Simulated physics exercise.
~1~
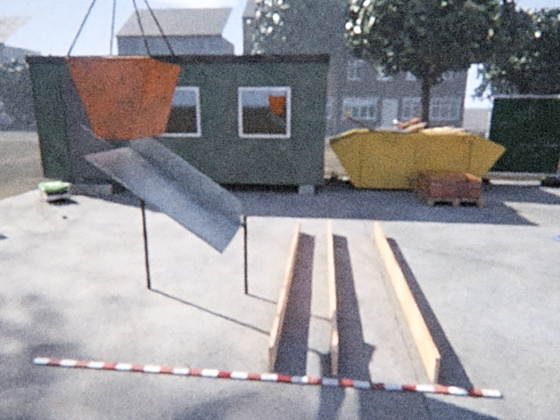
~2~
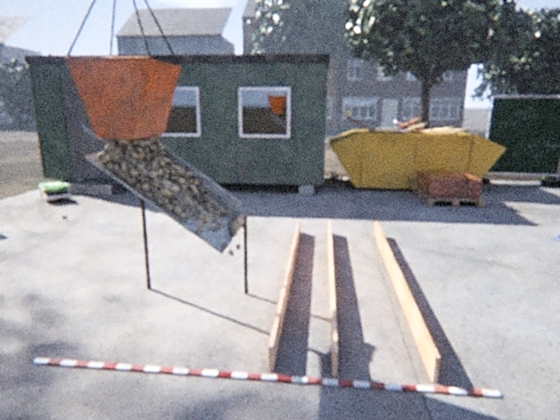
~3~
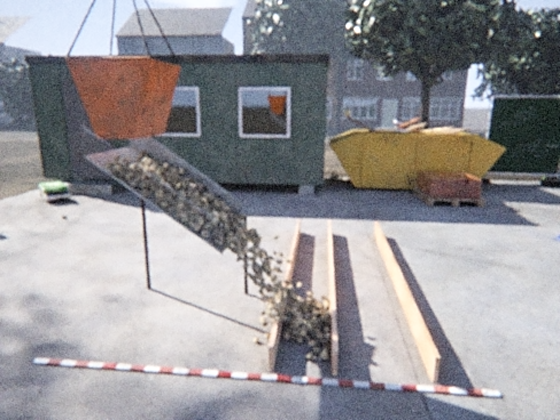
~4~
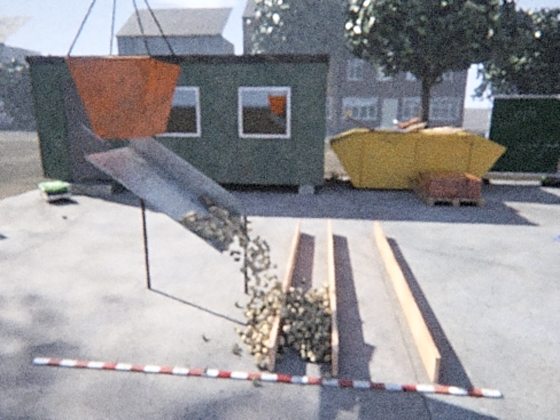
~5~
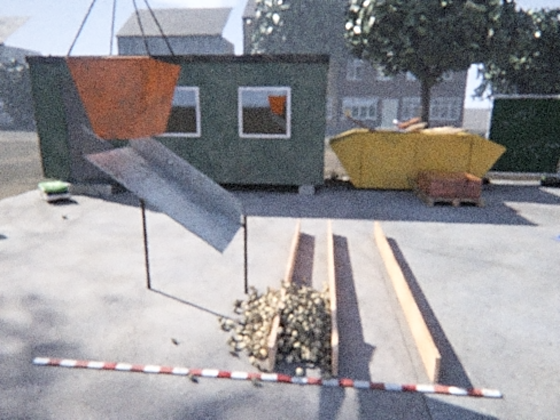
In a paved yard beside a green cabin and a yellow skip, stones drop from a hanging orange hopper, slide right down a sloping steel sheet and pour off its end, settling mostly in the left bay between boards, with the rest heaped just left of it and the right bay empty.
